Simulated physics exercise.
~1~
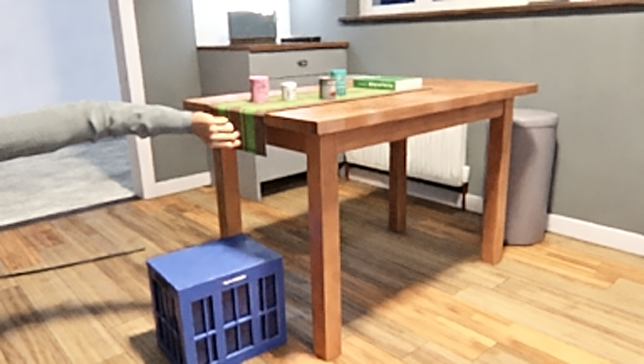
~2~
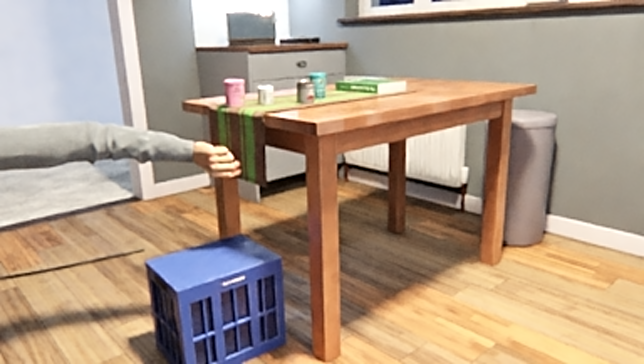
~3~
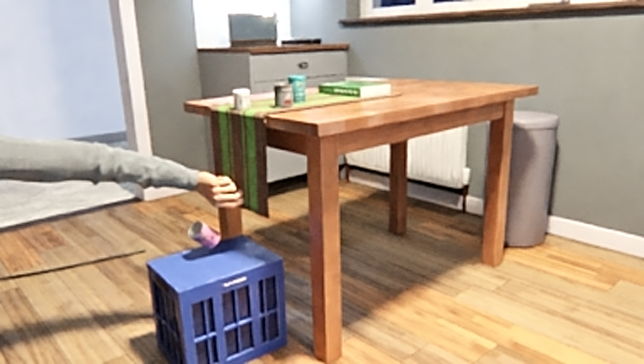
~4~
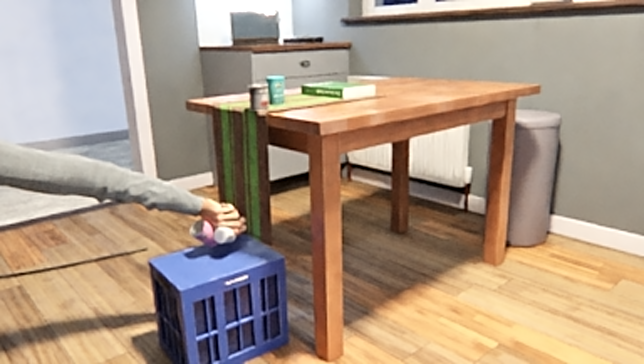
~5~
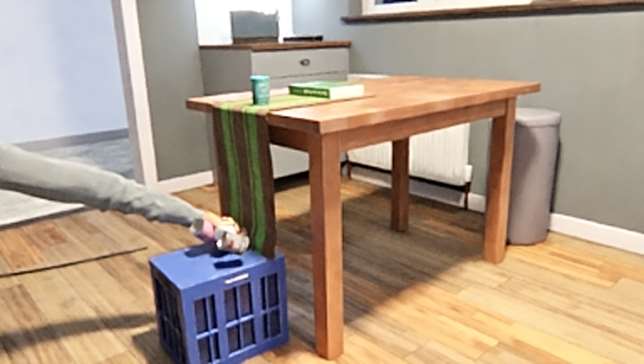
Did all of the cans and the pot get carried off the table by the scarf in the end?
No, only three of them went over the edge, the pink can, the white pot and the grey can. The turquoise can was still standing on the table.
